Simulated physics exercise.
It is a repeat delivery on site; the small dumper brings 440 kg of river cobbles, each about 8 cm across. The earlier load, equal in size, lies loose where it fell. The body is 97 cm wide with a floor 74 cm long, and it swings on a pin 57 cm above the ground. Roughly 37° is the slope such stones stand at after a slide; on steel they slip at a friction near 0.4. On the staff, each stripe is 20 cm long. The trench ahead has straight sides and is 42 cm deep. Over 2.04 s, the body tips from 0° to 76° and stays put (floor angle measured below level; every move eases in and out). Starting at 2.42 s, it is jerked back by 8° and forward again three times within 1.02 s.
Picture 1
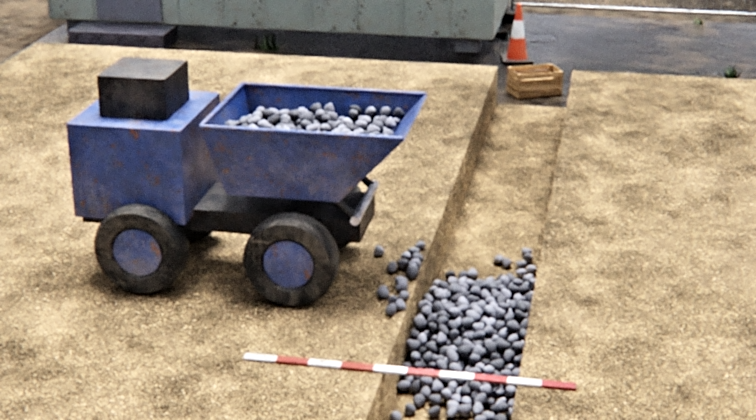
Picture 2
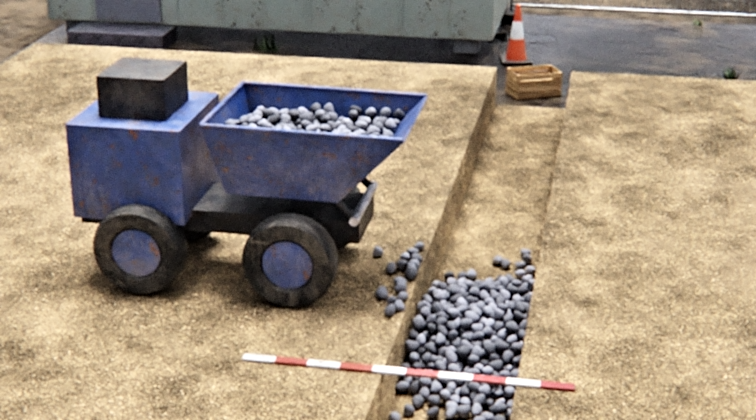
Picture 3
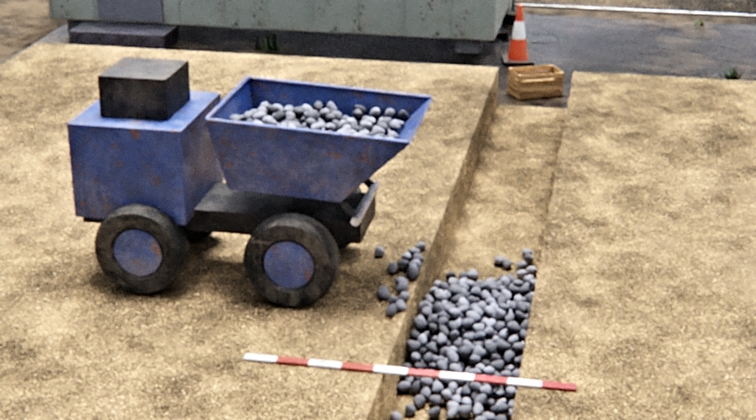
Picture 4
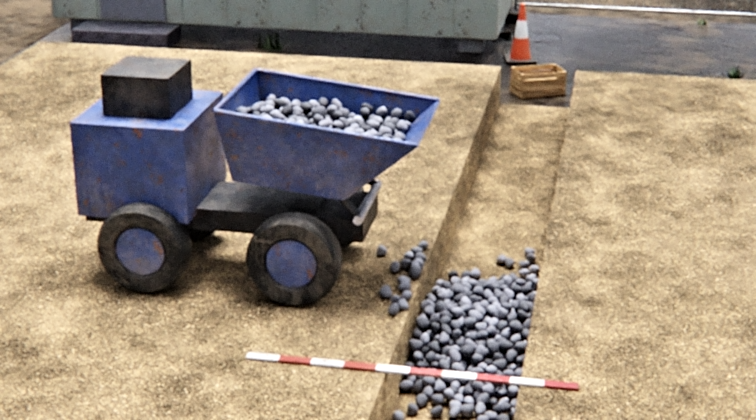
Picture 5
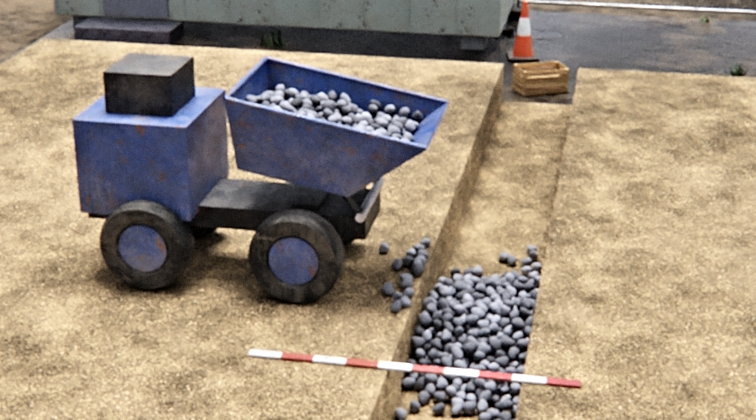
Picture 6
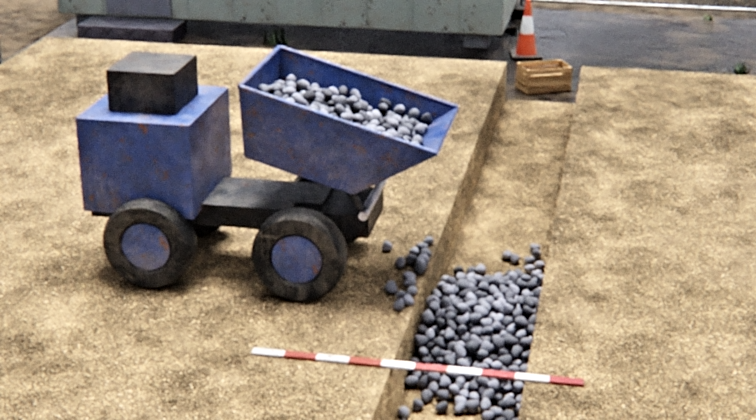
A blue dumper slowly tilts its stone-filled body down toward the trench on the right.
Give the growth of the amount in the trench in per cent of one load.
Close to 66 out of 100.
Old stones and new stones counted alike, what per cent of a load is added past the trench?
Near 35 parts in a hundred.
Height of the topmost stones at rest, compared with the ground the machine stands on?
I'd say close to 20 cm above the ground.
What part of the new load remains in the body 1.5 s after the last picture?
It holds some 35 percent.
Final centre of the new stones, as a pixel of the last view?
They settle centred around (526, 295).
Then, 0.9 s after the last picture the floor is at 64°; in per cent of one load, 100 in the body, 3 short of the trench, 97 in the trench; the foremost stones are at (536, 317).
Then, 1.5 s after the last picture the floor is at 76°; in per cent of one load, 37 in the body, 3 short of the trench, 144 in the trench, 15 past the trench; the foremost stones are at (609, 282).
Then, 3.3 s after the last picture the floor is at 76°; in per cent of one load, 0 in the body, 3 short of the trench, 162 in the trench, 34 past the trench; the foremost stones are at (736, 281).
Then, 5.8 s after the last picture the floor is at 76°; in per cent of one load, 0 in the body, 3 short of the trench, 162 in the trench, 34 past the trench; the foremost stones are at (736, 281). Net gain in the trench, 66.
